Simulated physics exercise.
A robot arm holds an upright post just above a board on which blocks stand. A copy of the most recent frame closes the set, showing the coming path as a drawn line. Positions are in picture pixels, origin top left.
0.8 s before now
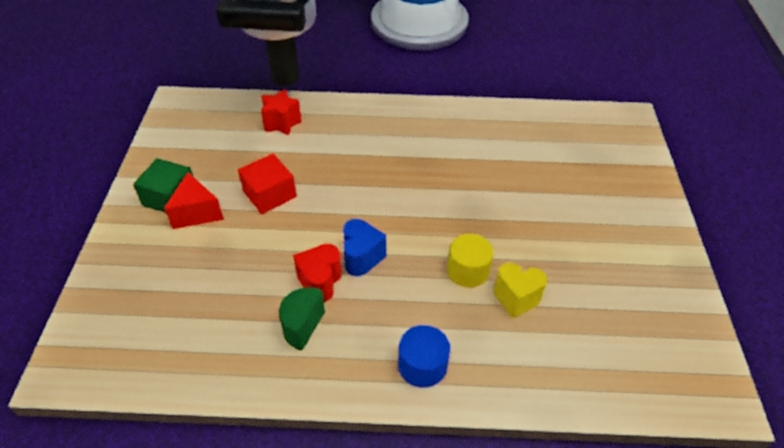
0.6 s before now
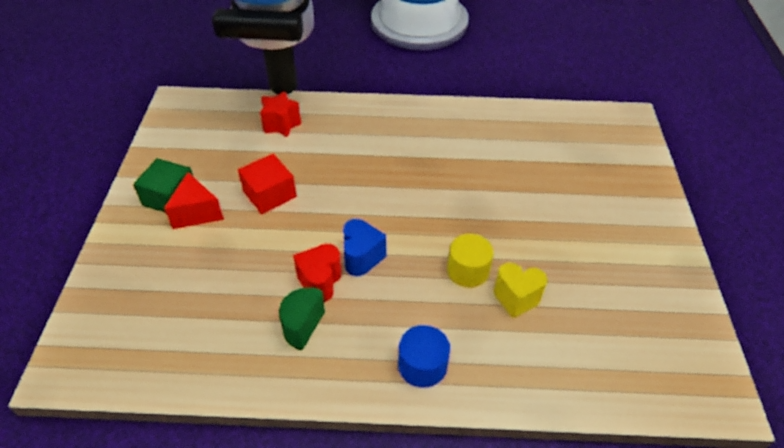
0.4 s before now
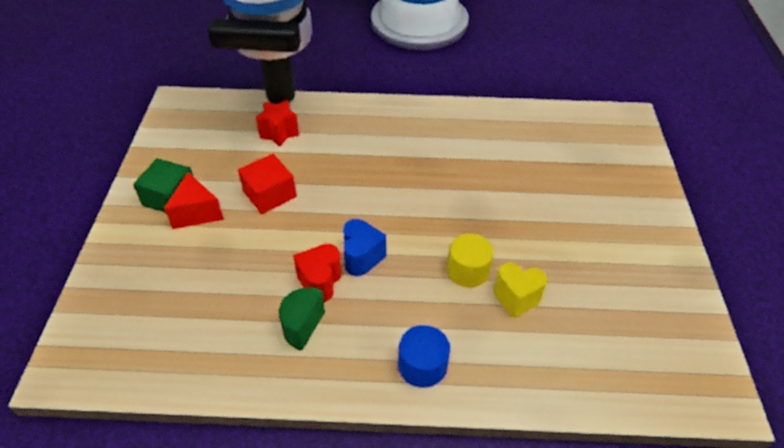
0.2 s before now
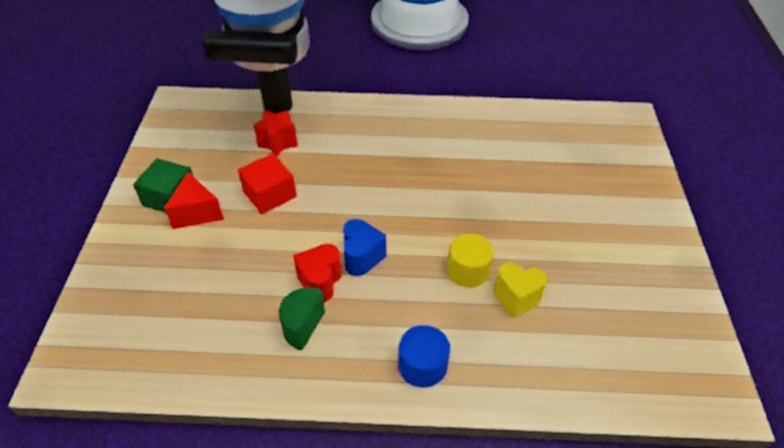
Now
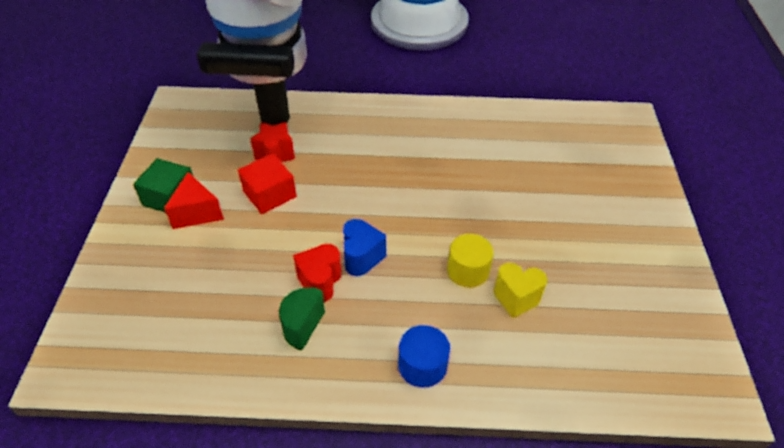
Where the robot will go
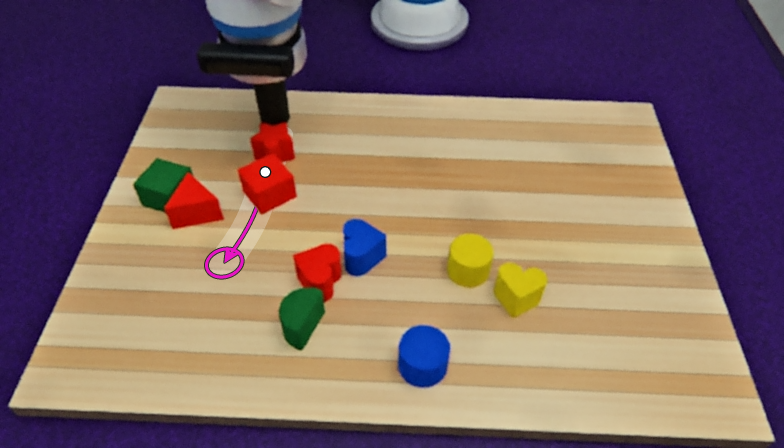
A robot arm pushes the red star-shaped block a short way down the wooden board.
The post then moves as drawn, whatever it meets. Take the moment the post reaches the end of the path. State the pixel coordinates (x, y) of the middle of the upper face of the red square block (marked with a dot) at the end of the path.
It should be at about (267, 277).
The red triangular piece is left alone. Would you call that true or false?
That is true.
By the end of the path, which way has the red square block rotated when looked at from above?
The answer is counter-clockwise.
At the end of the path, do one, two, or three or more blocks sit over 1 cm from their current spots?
The number of blocks that move over 1 cm is two.
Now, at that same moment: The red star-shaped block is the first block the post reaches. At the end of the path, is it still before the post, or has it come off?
Still leading.
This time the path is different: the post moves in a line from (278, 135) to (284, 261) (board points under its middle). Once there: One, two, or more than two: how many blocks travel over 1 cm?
When the path ends, I think you'll find two blocks out of place by more than 1 cm.
Path on the board, from (278, 135) by way of (267, 174) and (253, 216) to (224, 263); the dot is on the red square block.
The first path, step by step. One third of the way, post at (264, 159); red square block at (267, 205), turned 15° anticlockwise; red star-shaped block at (257, 175).
Two thirds of the way, post at (249, 202); red square block at (267, 251), turned 45° anticlockwise; red star-shaped block at (241, 221).
At the end, post at (219, 248); red triangular piece in place; red square block at (267, 277), turned 110° anticlockwise; red star-shaped block at (214, 271).
